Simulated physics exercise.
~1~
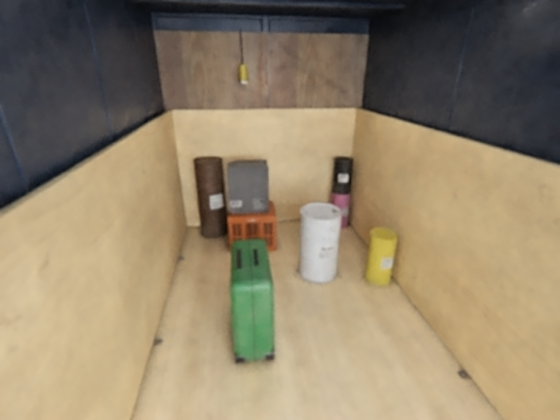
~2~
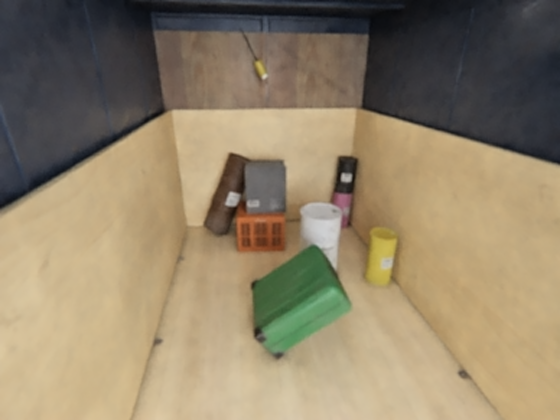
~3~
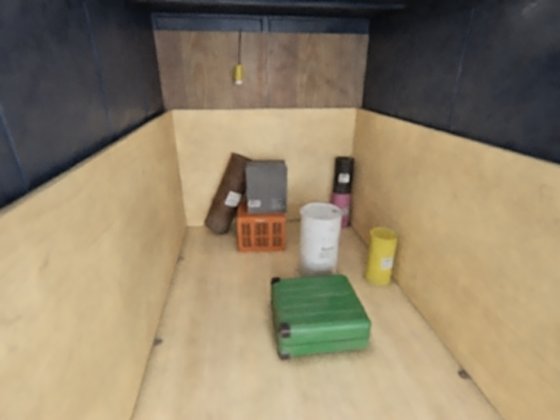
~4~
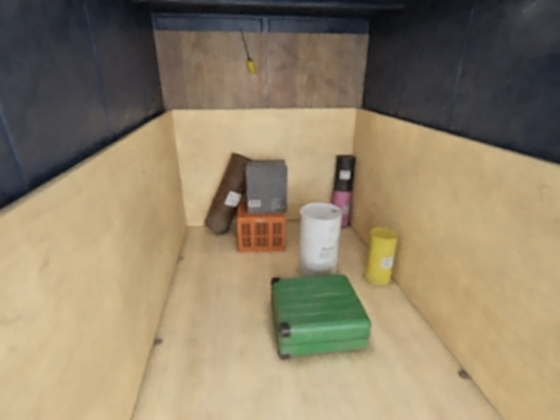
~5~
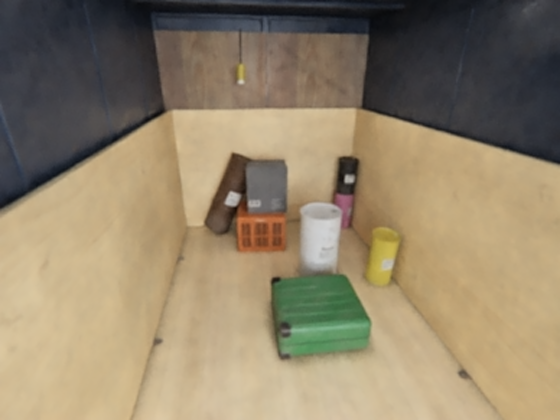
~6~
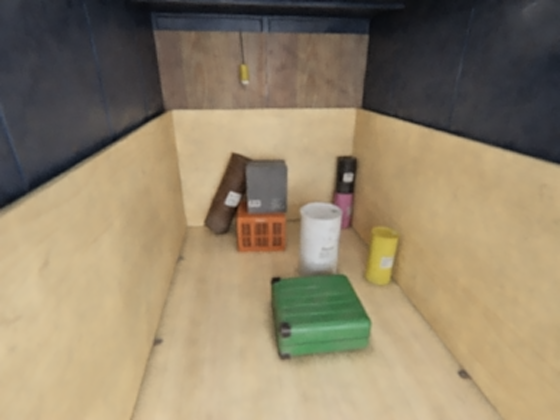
A green case tips over to the right and ends lying flat on the floor.
